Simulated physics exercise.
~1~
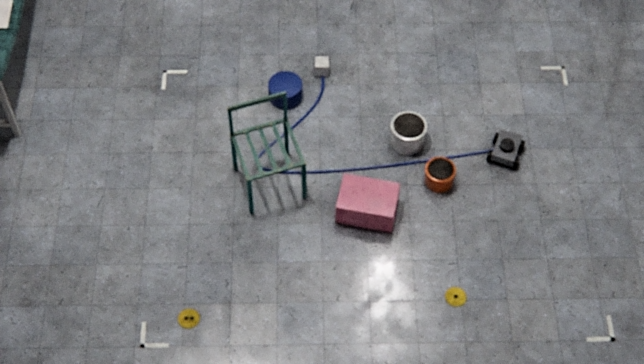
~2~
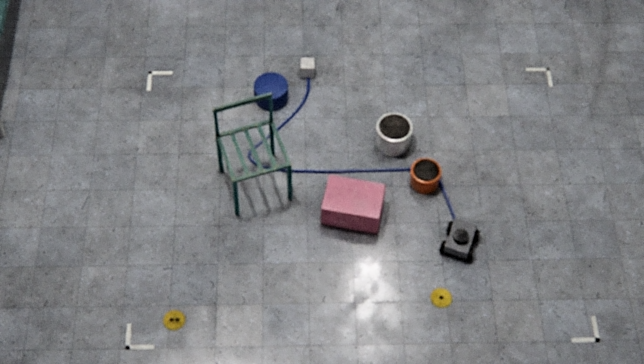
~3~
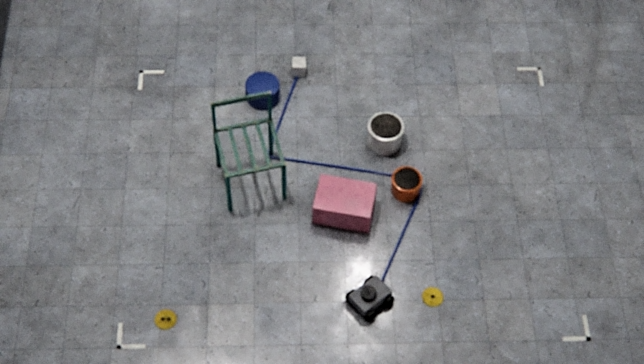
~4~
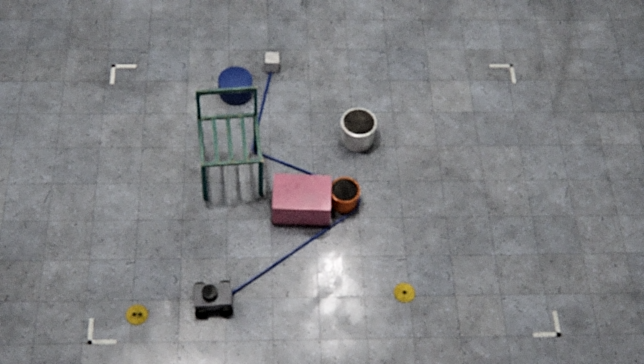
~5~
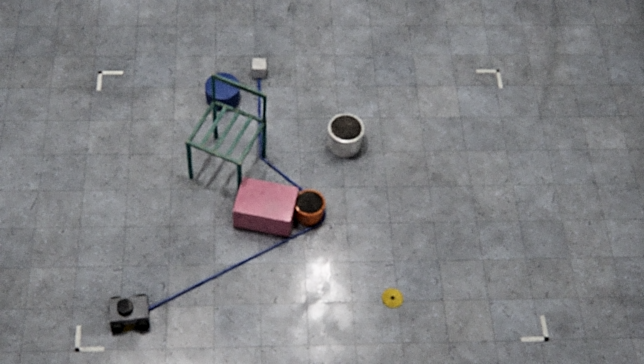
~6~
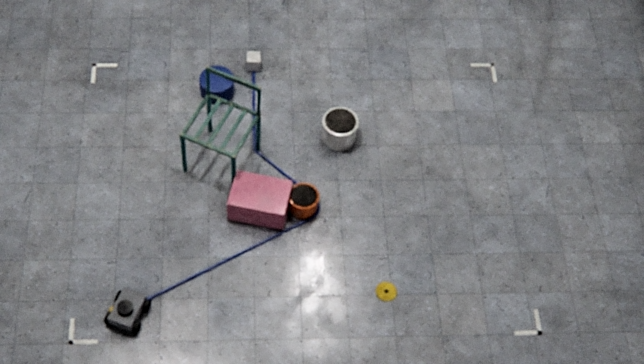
On a grey tiled floor, a small cart trailing a blue lead drives down, then left, as the lead tightens and shifts a green chair, then drags an orange pot and pink crate leftward; the cart stops at lower left, the blue tub and white pot unmoved.
